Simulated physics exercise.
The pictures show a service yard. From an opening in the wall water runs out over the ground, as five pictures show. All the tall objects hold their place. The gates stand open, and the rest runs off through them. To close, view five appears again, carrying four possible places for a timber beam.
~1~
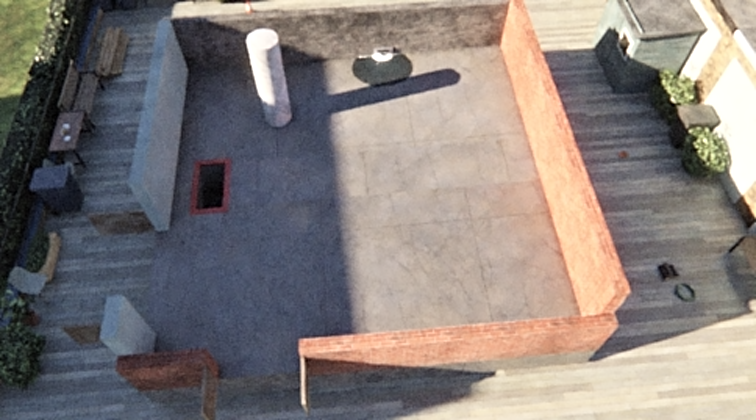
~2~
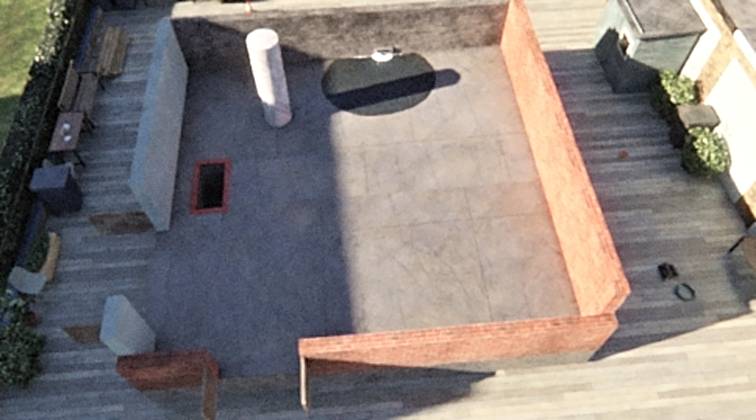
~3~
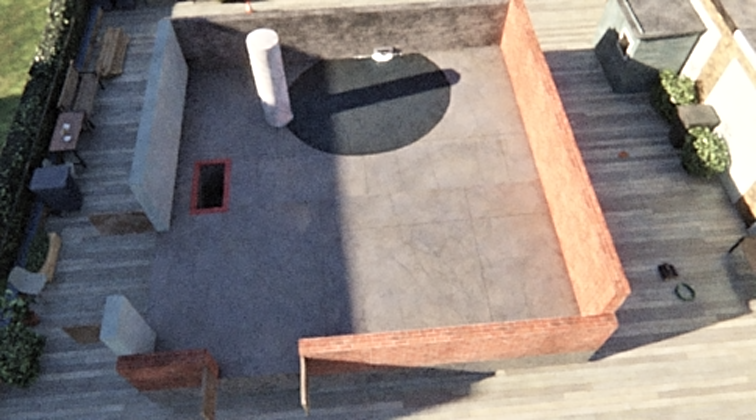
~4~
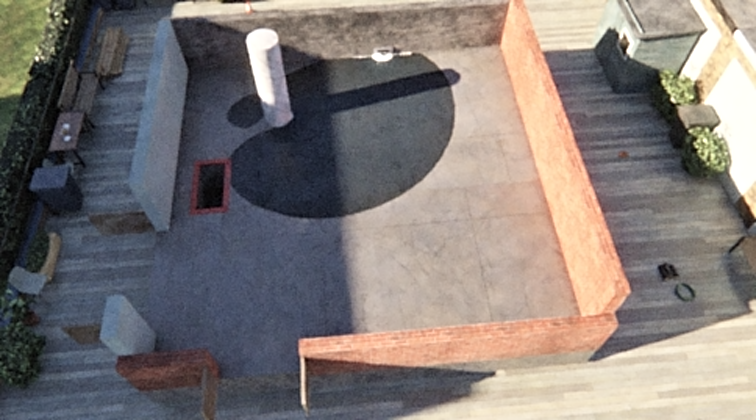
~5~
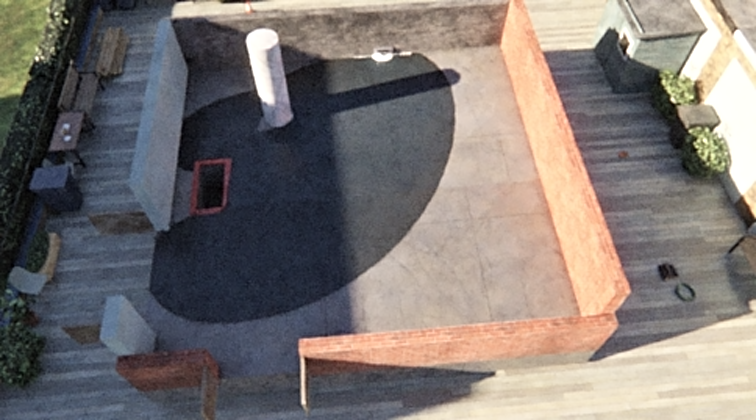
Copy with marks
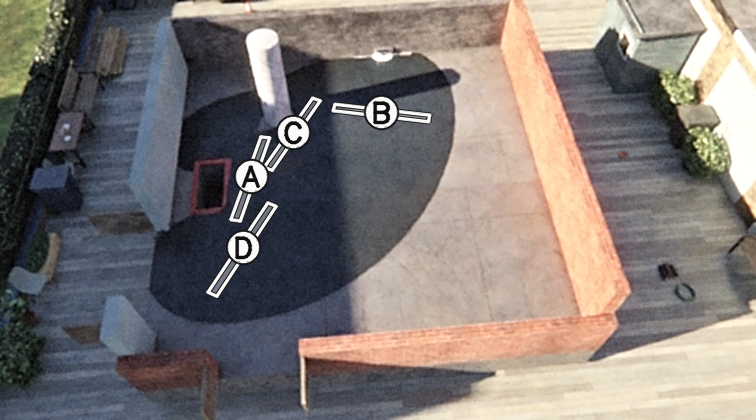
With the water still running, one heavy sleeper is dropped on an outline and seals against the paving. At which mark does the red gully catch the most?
Spot B.
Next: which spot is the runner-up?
D it is.
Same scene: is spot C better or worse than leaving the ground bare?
It is worse.
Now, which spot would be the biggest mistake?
A it is.
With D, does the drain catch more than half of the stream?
No, it does not.
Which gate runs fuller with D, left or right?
The left gate.
On the marked copy, A from (235, 220) to (265, 137); B from (334, 107) to (429, 118); C from (268, 168) to (316, 99); D from (212, 294) to (271, 204).
If A is chosen, about 4 % of the stream goes into the red gully, about 96 % out by the gates.
If B is chosen, about 32 % of the stream goes into the red gully, about 67 % out by the gates.
If C is chosen, about 10 % of the stream goes into the red gully, about 90 % out by the gates.
If D is chosen, about 22 % of the stream goes into the red gully, about 78 % out by the gates.
